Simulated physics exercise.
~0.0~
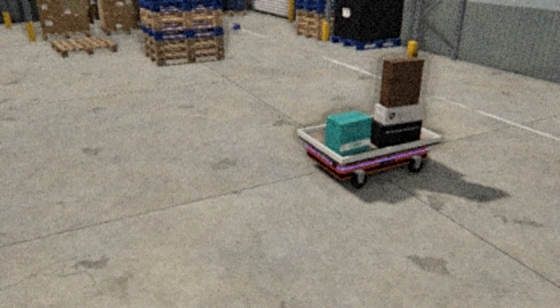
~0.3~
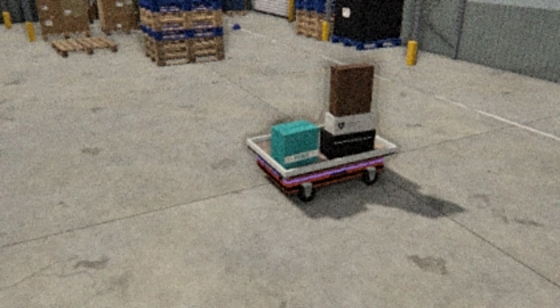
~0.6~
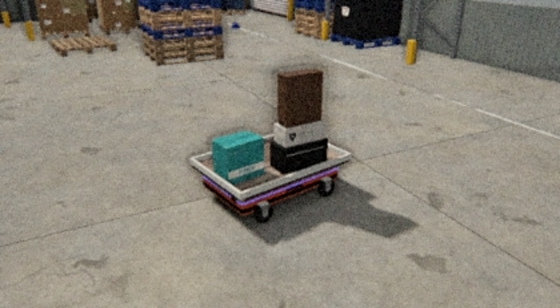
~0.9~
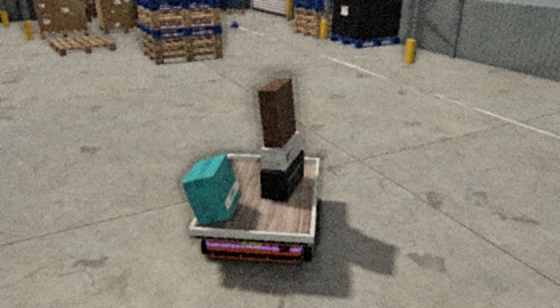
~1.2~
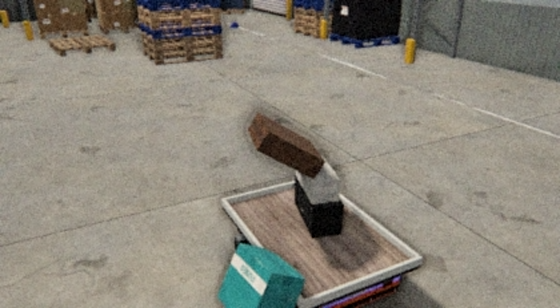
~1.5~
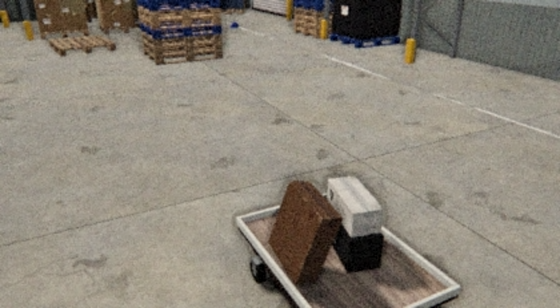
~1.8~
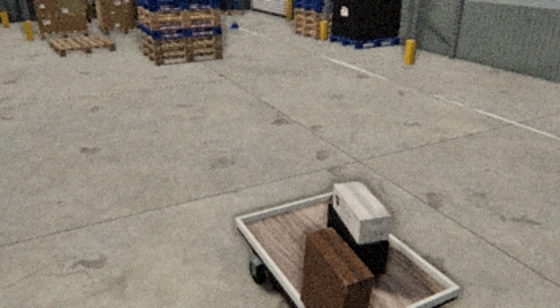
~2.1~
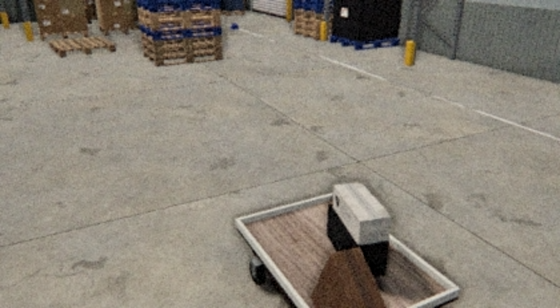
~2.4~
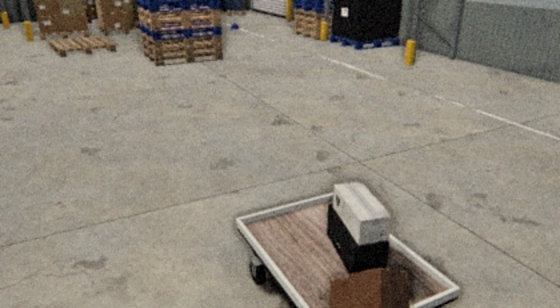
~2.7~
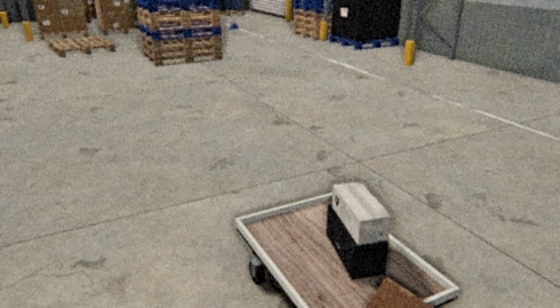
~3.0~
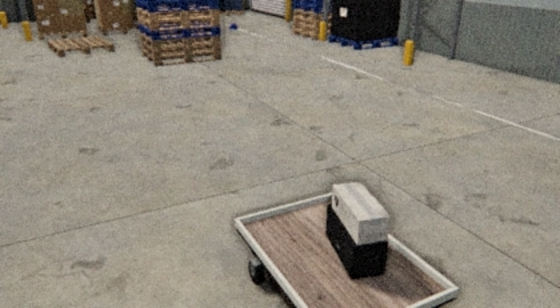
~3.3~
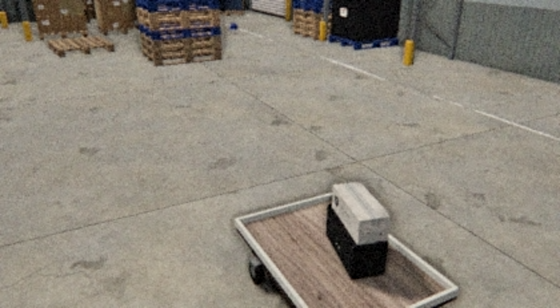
Cart carrying stacked boxes across a warehouse floor, turning and stopping as turquoise and brown boxes topple off, leaving two stacked.
